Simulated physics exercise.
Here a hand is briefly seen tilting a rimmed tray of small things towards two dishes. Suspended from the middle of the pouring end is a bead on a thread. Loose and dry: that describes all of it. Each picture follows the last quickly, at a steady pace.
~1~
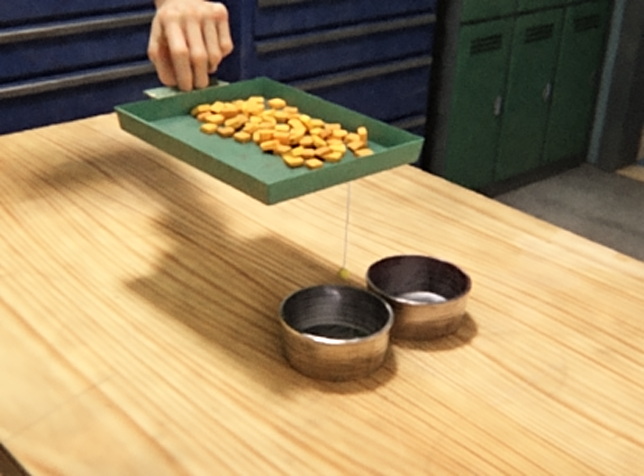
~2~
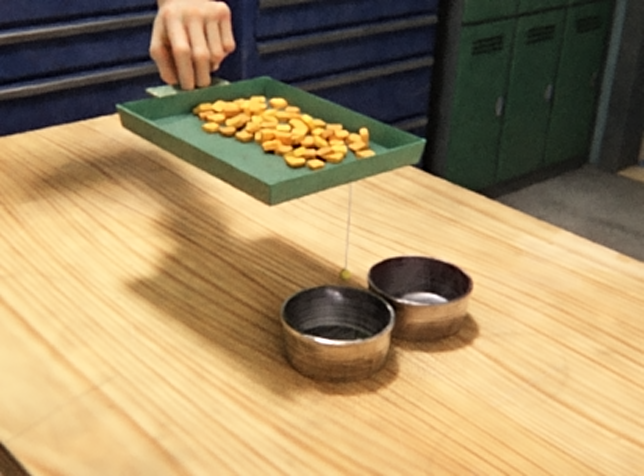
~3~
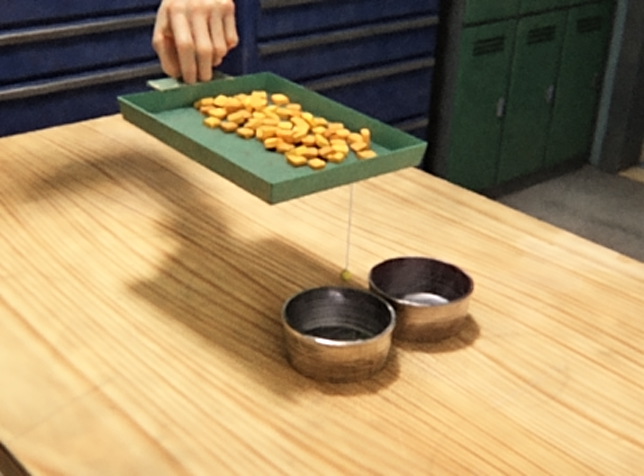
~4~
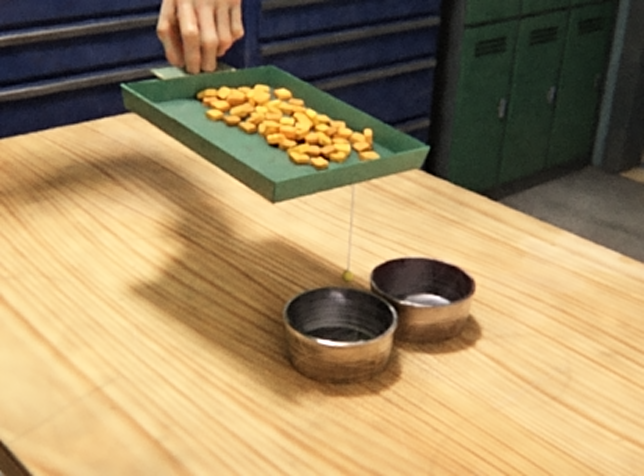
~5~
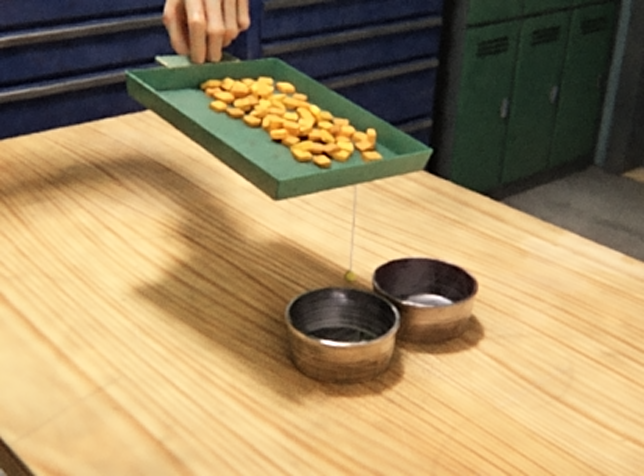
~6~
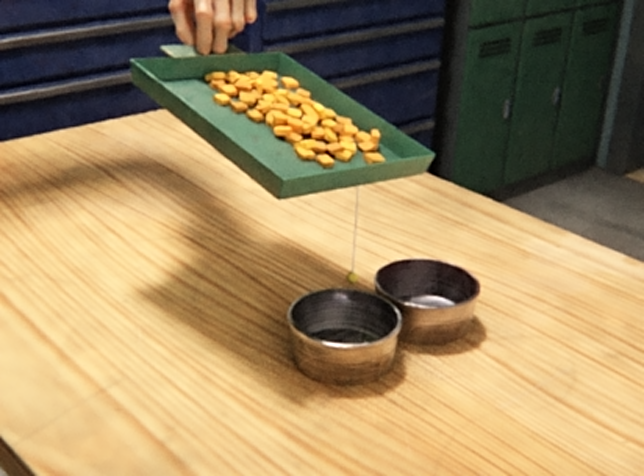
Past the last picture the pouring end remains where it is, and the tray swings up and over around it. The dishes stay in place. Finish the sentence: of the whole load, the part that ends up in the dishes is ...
... more than half.
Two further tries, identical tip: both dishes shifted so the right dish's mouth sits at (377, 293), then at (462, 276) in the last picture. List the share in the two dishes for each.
30 per cent the first time, 60 per cent the second time.
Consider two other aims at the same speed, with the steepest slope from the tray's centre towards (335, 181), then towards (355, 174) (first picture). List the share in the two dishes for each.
Close to 60 percent first and close to 90 percent second.
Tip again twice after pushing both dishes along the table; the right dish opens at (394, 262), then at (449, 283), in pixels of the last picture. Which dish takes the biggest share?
The first time it is the dish to the right, and the second time it is the dish to the right.
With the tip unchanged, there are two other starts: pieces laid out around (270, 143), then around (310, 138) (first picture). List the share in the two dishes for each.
It would be roughly 90 per cent for the first and roughly 90 per cent for the second.
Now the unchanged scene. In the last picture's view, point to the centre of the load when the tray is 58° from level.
Look around (370, 124) in the last picture.
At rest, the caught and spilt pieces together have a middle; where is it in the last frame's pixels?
Resting centre, last frame: Roughly (421, 304).
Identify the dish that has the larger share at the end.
It is the dish on the right.
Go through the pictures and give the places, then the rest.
In the first frame, corners of the pouring end (269, 181) and (418, 139), level; middle of the load (282, 130), small crackers; left dish (374, 352); right dish (455, 314); bead on its thread (344, 274).
In the second frame, corners of the pouring end (271, 182) and (420, 140), level; middle of the load (283, 130).
In the third frame, corners of the pouring end (273, 181) and (422, 143), tipped barely, lowest at the right corner; middle of the load (285, 127).
In the fourth frame, corners of the pouring end (276, 179) and (424, 146), tipped a little, lowest at the right corner; middle of the load (287, 123).
In the fifth frame, corners of the pouring end (280, 177) and (427, 149), tipped a little, lowest at the right corner; middle of the load (290, 118).
In the sixth frame, corners of the pouring end (284, 176) and (430, 153), tipped a little, lowest at the right corner; middle of the load (294, 115); left dish (382, 356); right dish (464, 318).
Just after the last frame, tray tipped steeply; every one on the tray.
A moment on, tray tipped right over; the larger part on the tray; roughly a quarter in the right dish; just a few outside both; about a tenth in the air.
Further on, tray tipped past a quarter turn; almost all in the right dish; about a tenth outside both.
When it is over, tray tipped past a quarter turn; not one in the left dish; almost all in the right dish; about a tenth outside both.
